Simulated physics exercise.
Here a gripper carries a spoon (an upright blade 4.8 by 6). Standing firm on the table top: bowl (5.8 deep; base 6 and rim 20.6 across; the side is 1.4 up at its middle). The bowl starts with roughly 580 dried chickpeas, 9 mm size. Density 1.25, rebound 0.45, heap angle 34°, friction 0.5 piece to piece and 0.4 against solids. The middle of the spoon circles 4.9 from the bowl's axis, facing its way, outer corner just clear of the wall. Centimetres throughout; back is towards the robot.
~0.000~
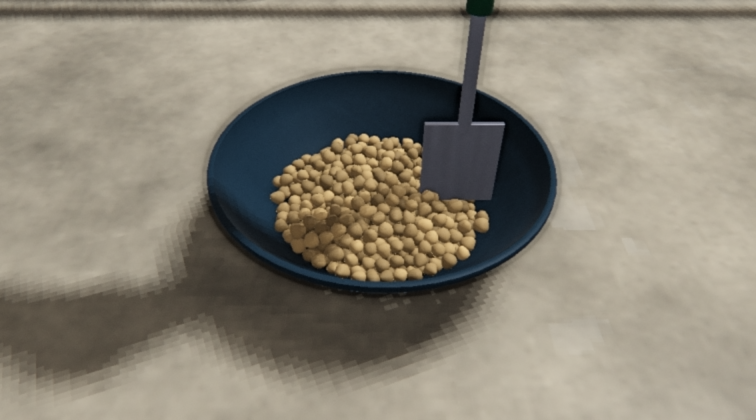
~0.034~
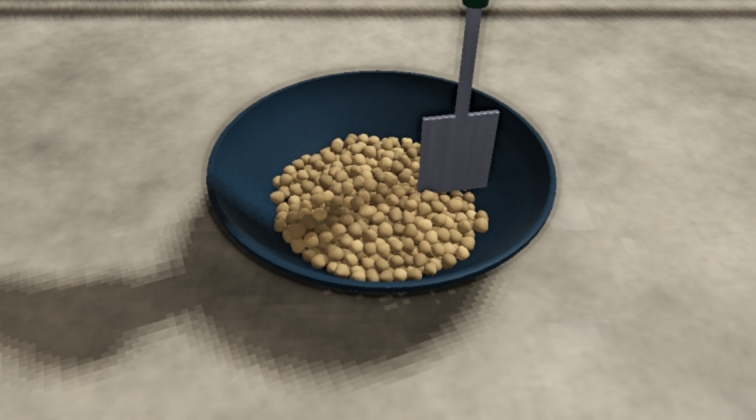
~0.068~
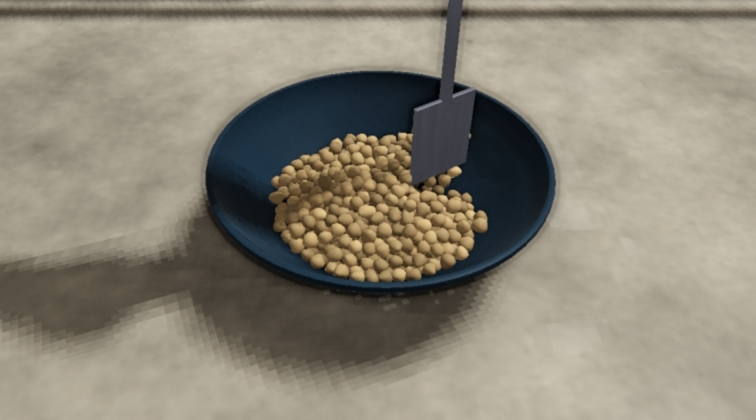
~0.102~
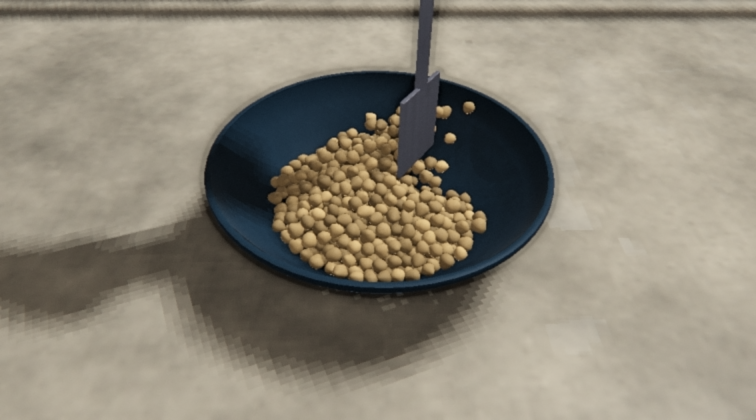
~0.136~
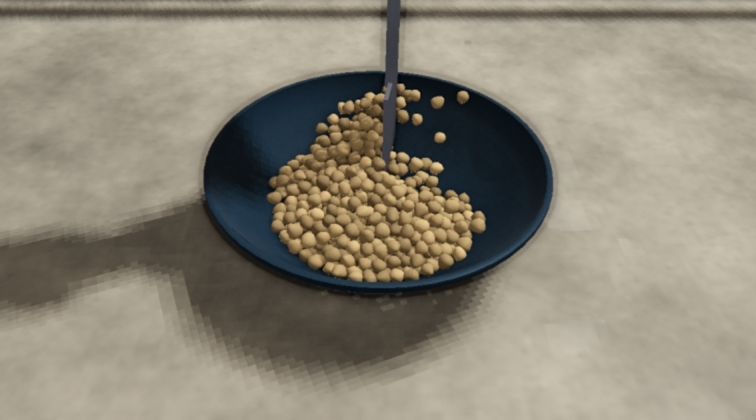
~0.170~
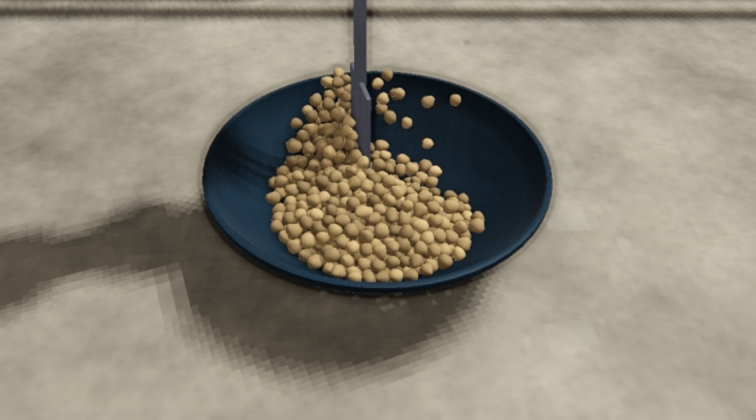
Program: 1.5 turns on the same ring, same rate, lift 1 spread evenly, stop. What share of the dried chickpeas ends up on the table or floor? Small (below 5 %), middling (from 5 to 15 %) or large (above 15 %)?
Answer: Middling; from 5 to 15 % of the dried chickpeas finish on the table or floor.
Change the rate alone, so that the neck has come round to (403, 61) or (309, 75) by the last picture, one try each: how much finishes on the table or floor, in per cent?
About 0 and 25 per cent.
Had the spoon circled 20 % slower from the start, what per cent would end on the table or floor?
It would be near 5 per cent.
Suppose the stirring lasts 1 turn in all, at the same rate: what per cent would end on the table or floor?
Then about 5 per cent.
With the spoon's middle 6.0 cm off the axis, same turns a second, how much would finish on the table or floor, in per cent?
Then about 0 per cent.
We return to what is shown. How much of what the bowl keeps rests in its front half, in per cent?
Some 50 per cent.
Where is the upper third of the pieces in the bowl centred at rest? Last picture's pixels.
Around (373, 194).
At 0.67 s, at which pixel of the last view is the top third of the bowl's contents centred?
Around (388, 186).
By 0.42 s, 272° round, highest piece 7 above the table; 550 in the bowl, 15 on the table or floor, 11 in flight or on the tool.
By 0.67 s, 82° round, highest piece 6 above the table; 535 in the bowl, 41 on the table or floor.
By 0.99 s, 180° round, highest piece 5 above the table; 534 in the bowl, 42 on the table or floor.
By 1.69 s, 180° round, highest piece 5 above the table; 534 in the bowl, 42 on the table or floor.
Final count, 534 in the bowl, 42 on the table or floor. That is 7 % on the table or floor.
